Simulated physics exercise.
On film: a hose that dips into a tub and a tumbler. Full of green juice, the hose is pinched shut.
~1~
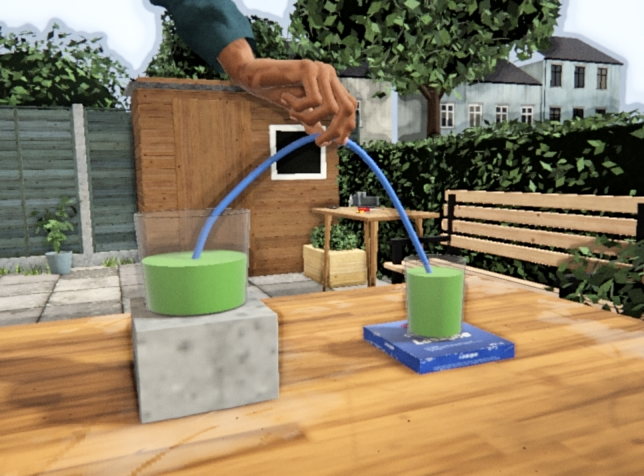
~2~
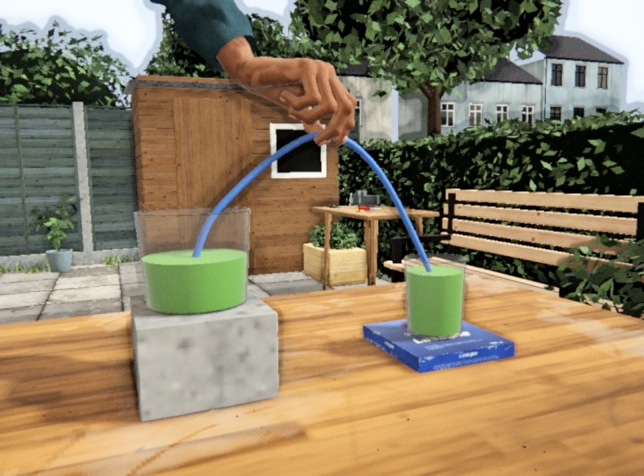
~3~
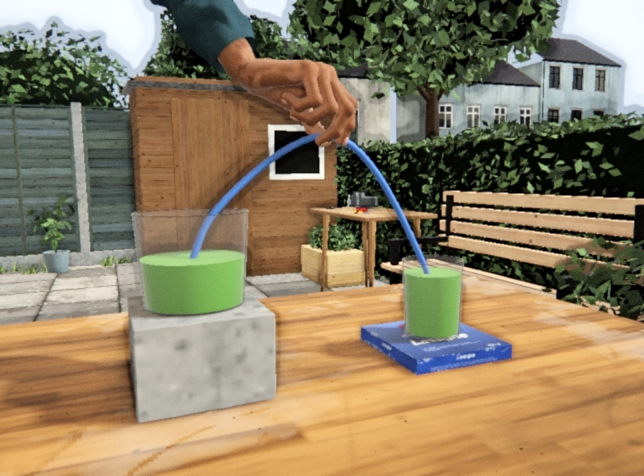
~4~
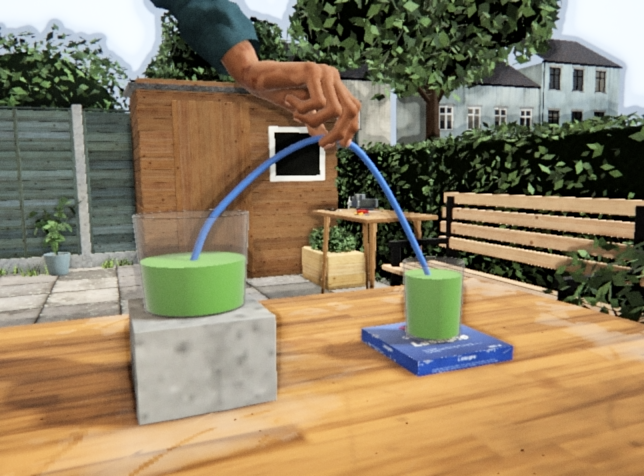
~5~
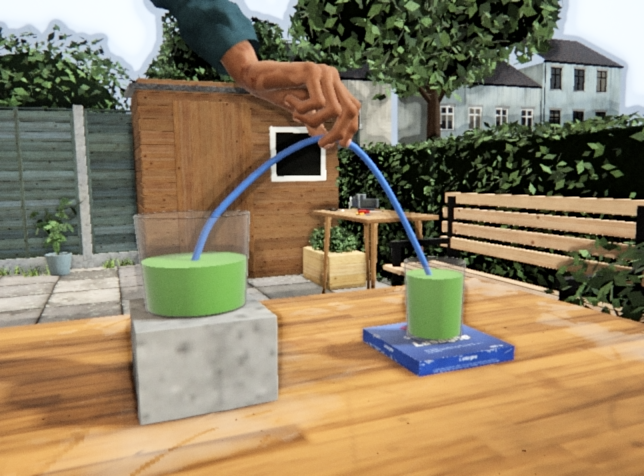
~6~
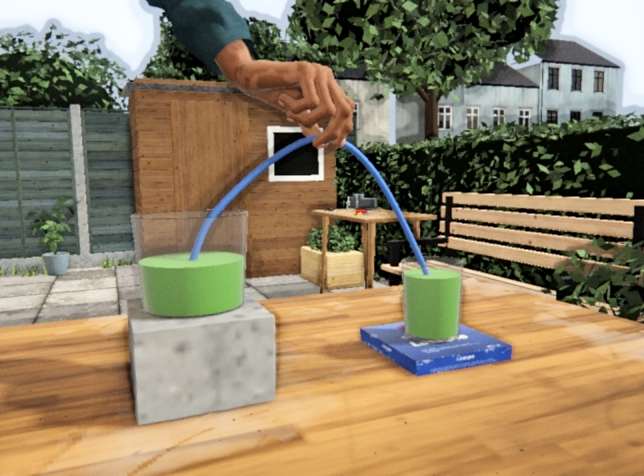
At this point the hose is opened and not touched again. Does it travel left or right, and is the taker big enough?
Right; receiver spills.
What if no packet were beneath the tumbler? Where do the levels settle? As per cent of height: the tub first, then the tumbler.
About 15 percent first and 100 percent second.
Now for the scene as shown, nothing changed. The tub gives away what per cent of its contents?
Roughly 50 per cent of it.
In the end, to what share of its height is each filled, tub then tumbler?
The first at 25 per cent, the second at 100 per cent.
Soon after, the tub is about a third full; the tumbler is full to the brim; some has gone over the lower rim.
In the end, the tub is about a quarter full; the tumbler is full to the brim; some has gone over the lower rim; the two surfaces are level.
